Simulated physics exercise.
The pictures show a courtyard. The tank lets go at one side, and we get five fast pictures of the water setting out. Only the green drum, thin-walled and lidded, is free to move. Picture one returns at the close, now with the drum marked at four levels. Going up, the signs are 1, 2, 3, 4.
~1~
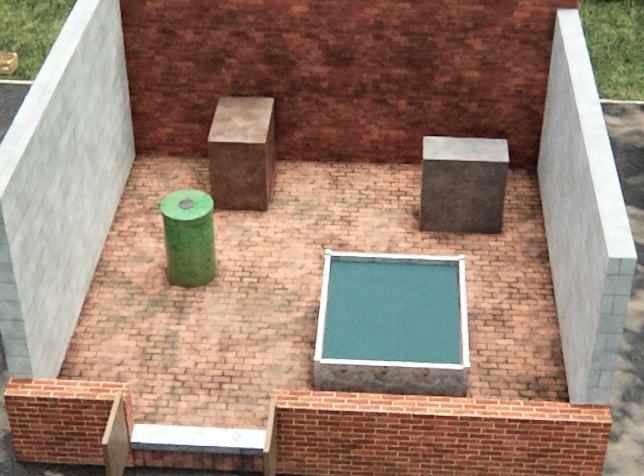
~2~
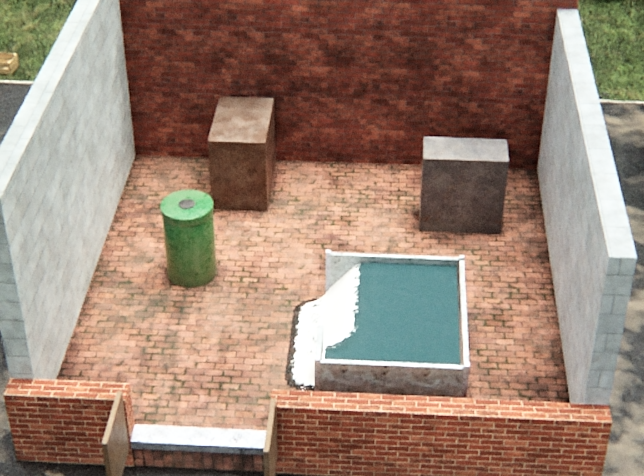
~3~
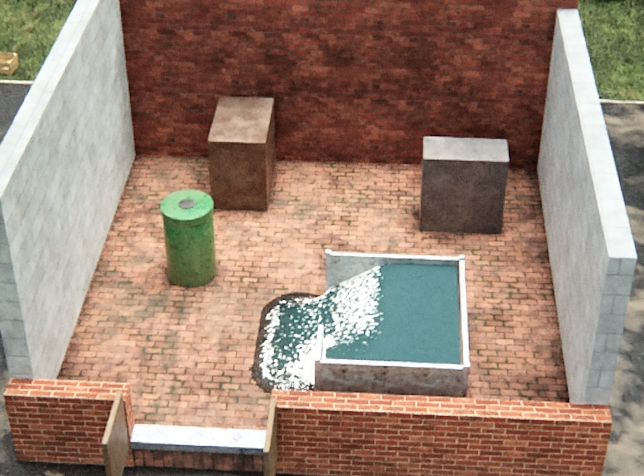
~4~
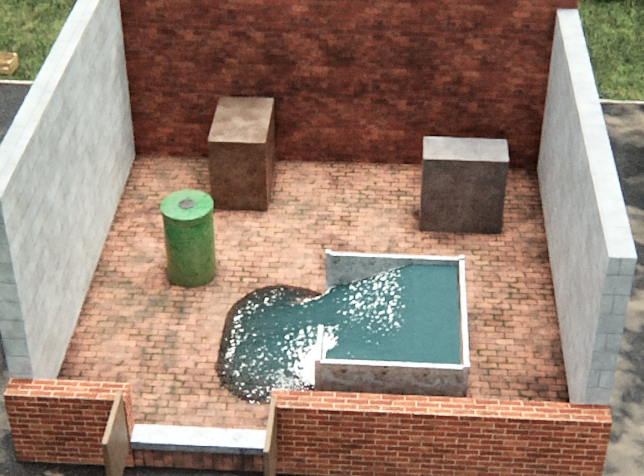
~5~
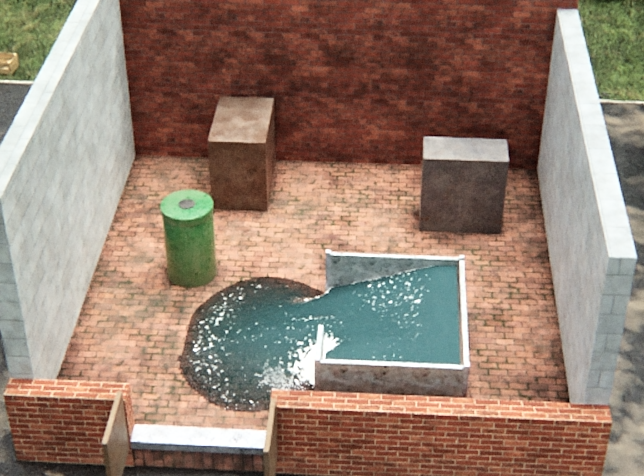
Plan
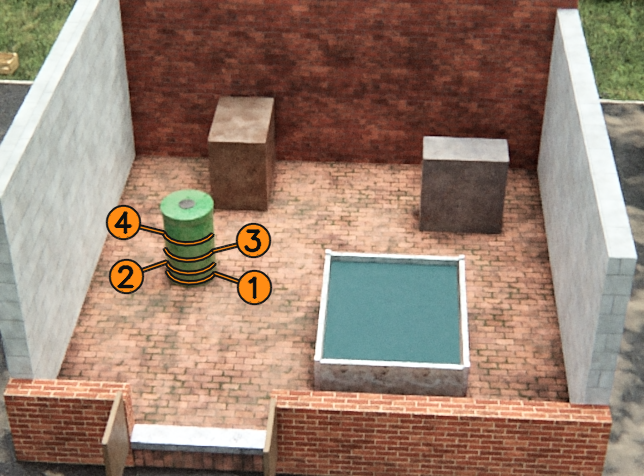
Walled brick courtyard with water pouring from the left side of a raised tank and spreading across the paving, green drum standing still.
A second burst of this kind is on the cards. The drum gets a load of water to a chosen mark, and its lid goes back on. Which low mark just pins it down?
Choose 3.
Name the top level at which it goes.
2.
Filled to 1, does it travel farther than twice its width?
Yes, clearly.
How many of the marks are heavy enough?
Two of them.
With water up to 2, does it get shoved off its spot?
Yes, it does.
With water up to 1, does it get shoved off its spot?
Yes, that goes wrong.
On the marked copy, 1 at (188, 282); 2 at (187, 273); 3 at (186, 260); 4 at (185, 243); from the bottom up 1, 2, 3, 4.
Choosing 1, it is pushed about 4 times its own width away.
Choosing 2, it is pushed about half its own width away.
Choosing 3, it does not move.
Choosing 4, it does not move.
